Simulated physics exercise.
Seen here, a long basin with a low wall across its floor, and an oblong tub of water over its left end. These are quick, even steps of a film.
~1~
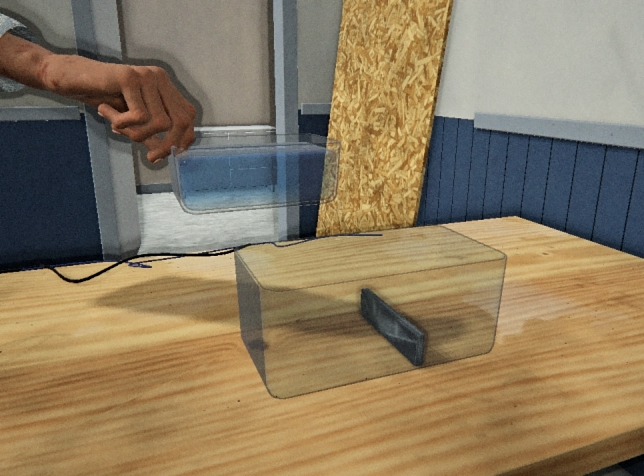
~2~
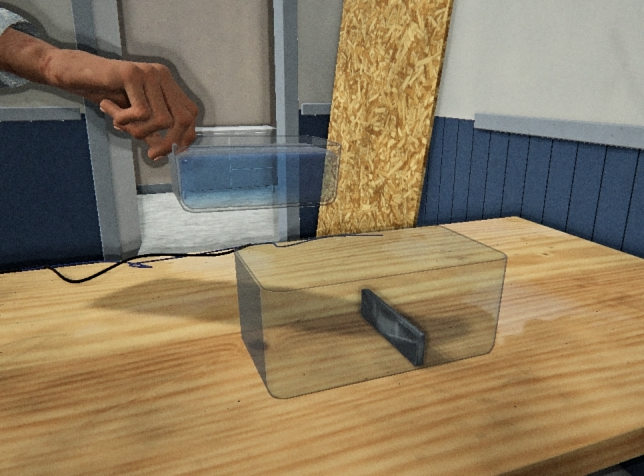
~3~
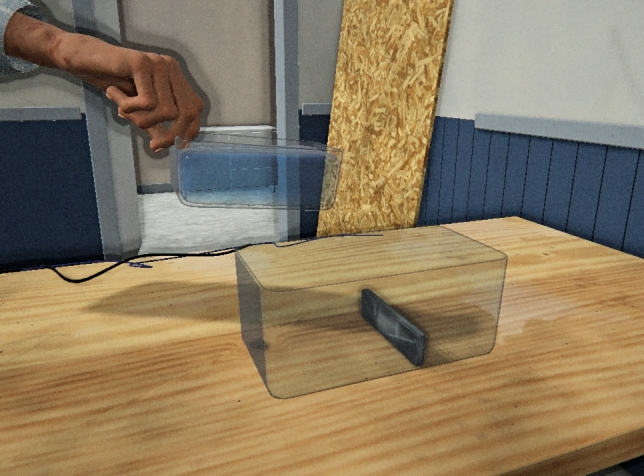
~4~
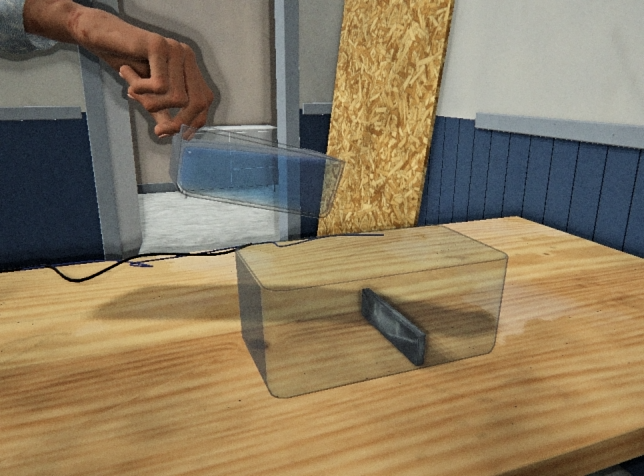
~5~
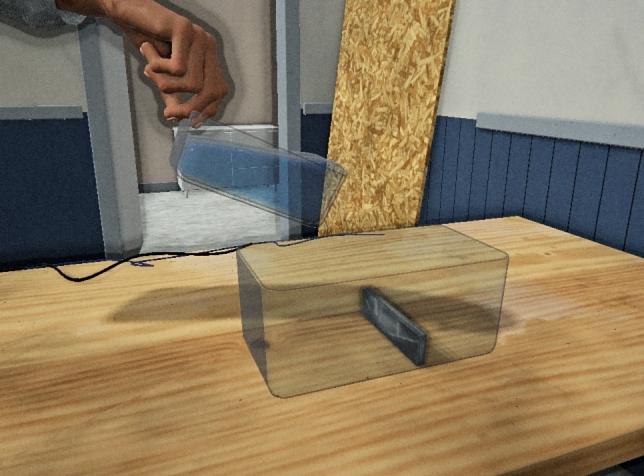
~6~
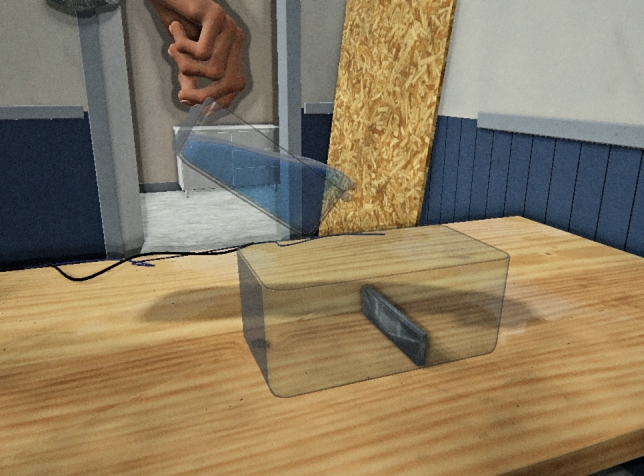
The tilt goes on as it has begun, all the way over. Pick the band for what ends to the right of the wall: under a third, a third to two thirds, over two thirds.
It comes to not even a third.
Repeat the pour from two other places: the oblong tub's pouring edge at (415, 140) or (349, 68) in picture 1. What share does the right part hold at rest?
Near 65 % and 40 %.
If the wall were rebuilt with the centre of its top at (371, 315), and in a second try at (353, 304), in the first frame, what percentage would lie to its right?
Near 30 % and 50 %.
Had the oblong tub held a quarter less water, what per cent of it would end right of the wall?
Some 10 per cent.
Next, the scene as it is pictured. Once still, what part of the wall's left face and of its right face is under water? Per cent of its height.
Near 60 on the left, 20 on the right.
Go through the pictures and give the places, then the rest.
In the first picture, it leans 0°; its right rim is at (325, 140); the water meets the walls at (172, 153) and (322, 148); the long basin's rim runs from (247, 269) to (471, 240); the wall's top is at (390, 311).
In the second picture, it leans 2°; its right rim is at (326, 142); the water meets the walls at (173, 152) and (322, 148).
In the third picture, it leans 6°; its right rim is at (328, 148); the water meets the walls at (175, 149) and (324, 152).
In the fourth picture, it leans 14°; its right rim is at (330, 159); the water meets the walls at (178, 145) and (327, 155).
In the fifth picture, it leans 24°; its right rim is at (331, 172); the water meets the walls at (179, 144) and (326, 164); 4 per cent is over the edge.
In the sixth picture, it leans 36°; its right rim is at (328, 187); the water meets the walls at (180, 139) and (306, 167); 10 per cent is over the edge.
A moment on, the oblong tub is tipped right over and 8 per cent is still to pour, 76 is left of the wall and 0 right of it.
Next, the oblong tub is tipped right over and 1 per cent is still to pour, 82 is left of the wall and 9 right of it.
Then the oblong tub is tipped right over and 0 per cent is still to pour, 78 is left of the wall and 18 right of it.
Later the oblong tub is tipped right over and 0 per cent is still to pour, 78 is left of the wall and 18 right of it.
Finally, 78 per cent lies left of the wall, 18 right of it and 5 outside.
